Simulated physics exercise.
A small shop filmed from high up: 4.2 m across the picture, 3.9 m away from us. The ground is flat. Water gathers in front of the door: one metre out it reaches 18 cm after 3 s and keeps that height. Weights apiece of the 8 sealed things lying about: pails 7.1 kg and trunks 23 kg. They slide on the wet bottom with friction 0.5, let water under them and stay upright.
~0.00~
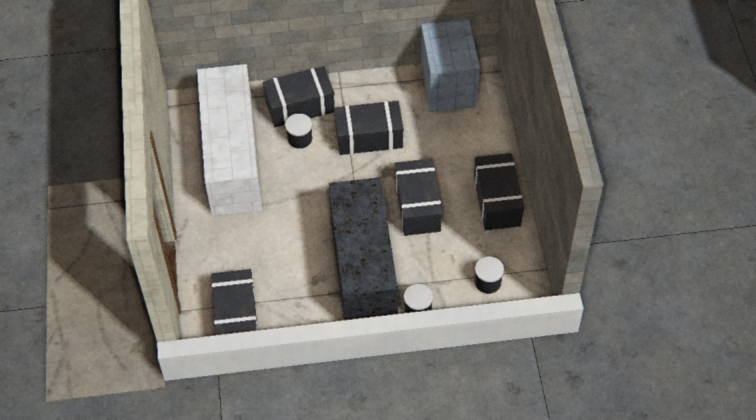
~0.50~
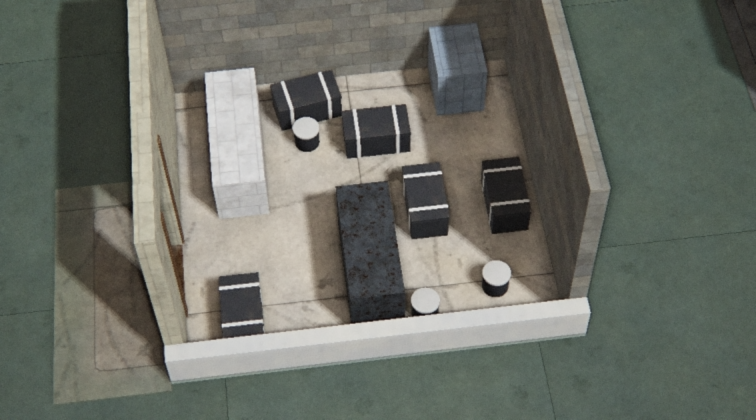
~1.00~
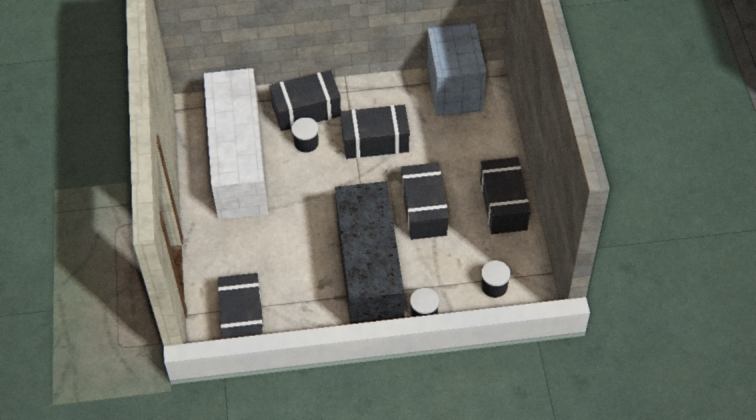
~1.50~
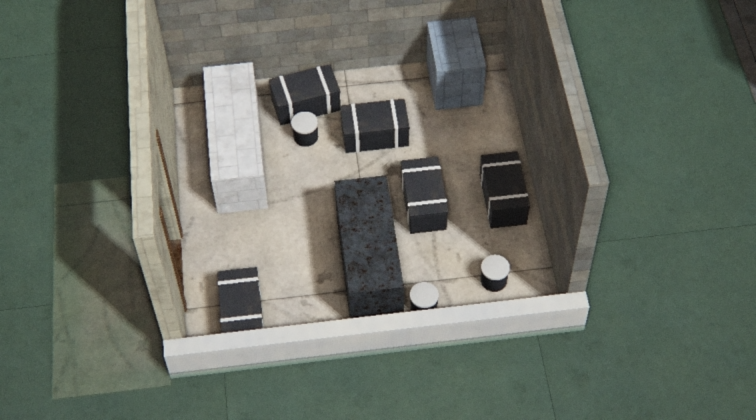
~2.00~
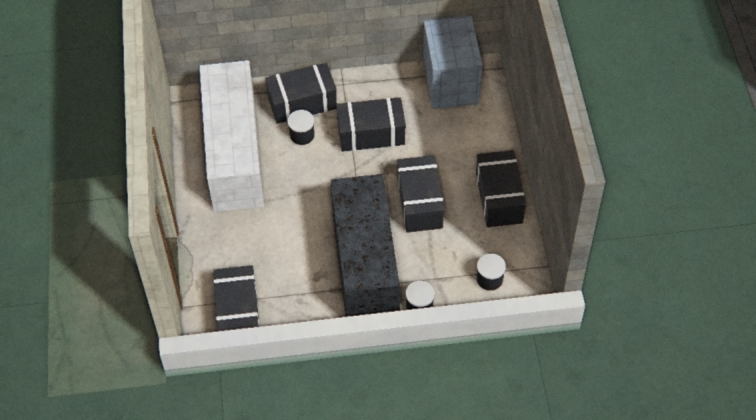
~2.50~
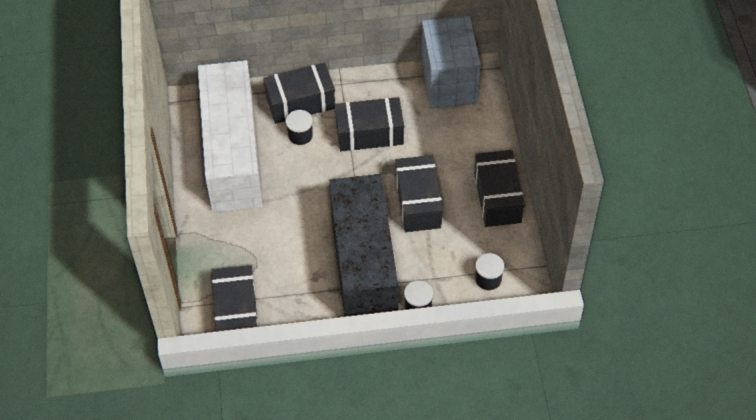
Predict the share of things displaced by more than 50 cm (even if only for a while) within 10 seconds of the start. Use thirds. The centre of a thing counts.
It is under a third.
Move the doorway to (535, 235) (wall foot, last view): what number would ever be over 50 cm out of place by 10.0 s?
Then 4.
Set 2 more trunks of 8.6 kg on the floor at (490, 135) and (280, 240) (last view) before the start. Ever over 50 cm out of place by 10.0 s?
In that order: Short of it, past it.
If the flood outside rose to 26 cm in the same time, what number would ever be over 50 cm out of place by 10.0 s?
Then 2.
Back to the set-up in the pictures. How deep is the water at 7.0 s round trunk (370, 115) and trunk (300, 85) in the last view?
About 5 and 3 cm.
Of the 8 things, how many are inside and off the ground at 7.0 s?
1 of them.
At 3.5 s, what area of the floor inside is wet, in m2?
Some 2.5 m2.
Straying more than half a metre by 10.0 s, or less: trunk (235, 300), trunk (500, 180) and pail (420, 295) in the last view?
In turn: Past it, less, short of it.
After 3.5 s 0 of 8 are over 50 cm from their spots; 0 afloat.
After 4.5 s 0 of 8 are over 50 cm from their spots; 0 afloat.
After 7.0 s 1 of 8 are over 50 cm from their spots; 1 afloat.
After 10.0 s 1 of 8 are over 50 cm from their spots, and 2 have been at some point; 3 afloat.
